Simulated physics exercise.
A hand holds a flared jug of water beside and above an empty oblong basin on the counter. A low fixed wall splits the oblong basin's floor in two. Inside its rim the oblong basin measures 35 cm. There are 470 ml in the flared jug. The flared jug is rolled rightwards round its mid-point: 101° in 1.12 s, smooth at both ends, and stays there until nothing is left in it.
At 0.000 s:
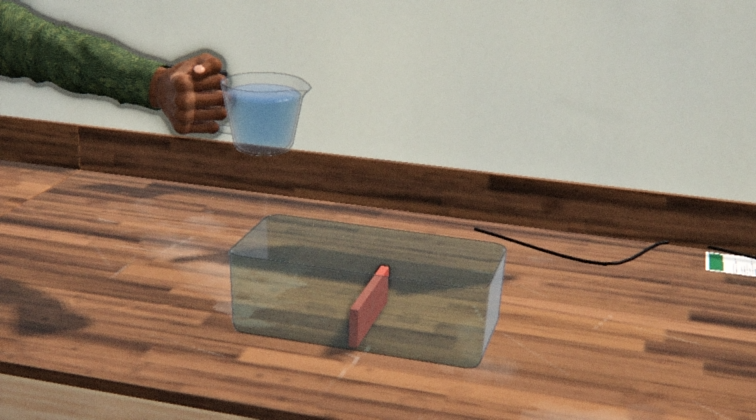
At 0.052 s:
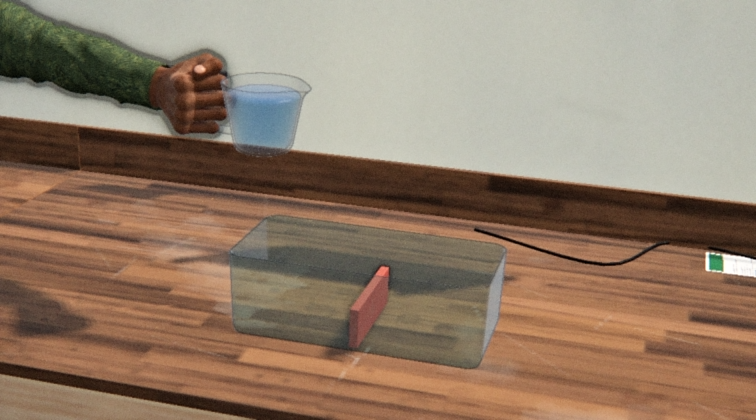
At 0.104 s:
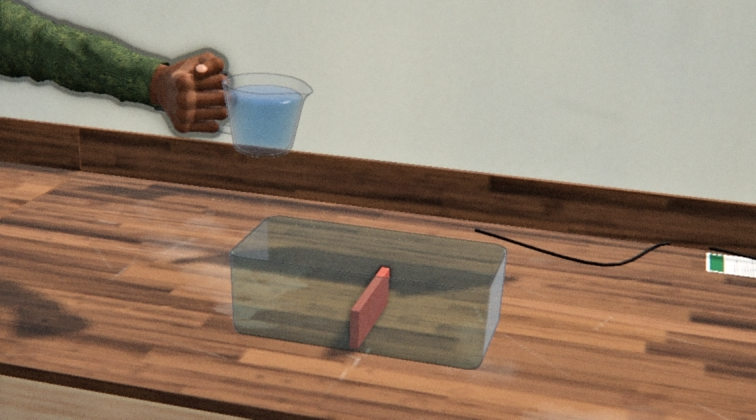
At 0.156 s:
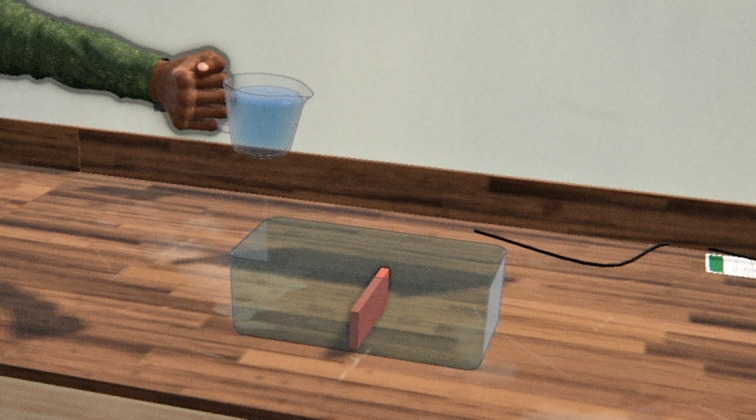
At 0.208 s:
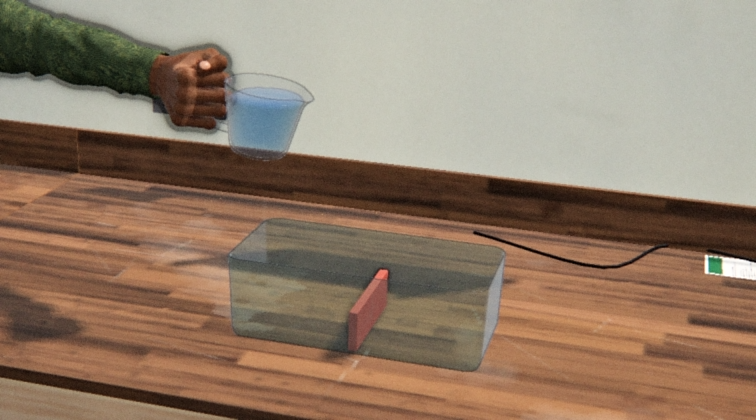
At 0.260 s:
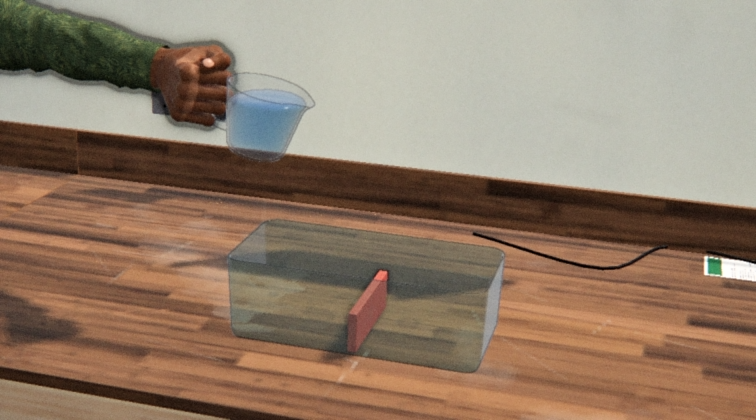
On a wooden counter, an empty clear oblong basin with a low red wall inside sits below a flared jug of blue water held by a hand in a green sleeve, which slowly tilts the jug slightly to the right.
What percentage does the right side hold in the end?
Roughly 13 per cent is past the wall.
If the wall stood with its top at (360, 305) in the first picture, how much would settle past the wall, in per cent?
Then about 45 per cent.
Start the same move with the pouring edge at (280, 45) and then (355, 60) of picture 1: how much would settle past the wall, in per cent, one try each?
First 5, then 95 per cent.
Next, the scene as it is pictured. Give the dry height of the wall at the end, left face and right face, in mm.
Left about 42 mm, right about 54 mm.
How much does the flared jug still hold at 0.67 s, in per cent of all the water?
Some 64 per cent.
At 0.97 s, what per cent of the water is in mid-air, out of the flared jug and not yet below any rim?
Near 20 in a hundred.
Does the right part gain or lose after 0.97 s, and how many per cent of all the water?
It goes up by about 1.
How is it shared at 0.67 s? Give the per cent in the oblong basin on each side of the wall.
Near 8 on the left, 0 on the right.
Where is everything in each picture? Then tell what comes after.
Tilt 0°; pouring edge (311, 88); surface from (230, 87) to (302, 95); the oblong basin's rim runs from (249, 234) to (498, 268); the wall's top is at (370, 288), in the first frame.
Tilt 1°; pouring edge (311, 89); surface from (230, 88) to (302, 96), in the second frame.
Tilt 2°; pouring edge (312, 92); surface from (232, 88) to (303, 97), in the third frame.
Tilt 5°; pouring edge (313, 95); surface from (233, 90) to (304, 99), in the fourth frame.
Tilt 8°; pouring edge (313, 100); surface from (233, 92) to (305, 101), in the fifth frame.
Tilt 13°; pouring edge (314, 105); surface from (234, 94) to (308, 103), in the sixth frame.
By 0.67 s the tilt is 66° and 65 per cent is still to pour, 8 is left of the wall and 0 right of it.
By 0.97 s the tilt is 96° and 11 per cent is still to pour, 57 is left of the wall and 12 right of it.
By 1.28 s the tilt is 101° and 0 per cent is still to pour, 84 is left of the wall and 13 right of it.
By 1.62 s the tilt is 101° and 0 per cent is still to pour, 84 is left of the wall and 13 right of it.
At rest 84 per cent lies left of the wall, 13 right of it and 2 outside.
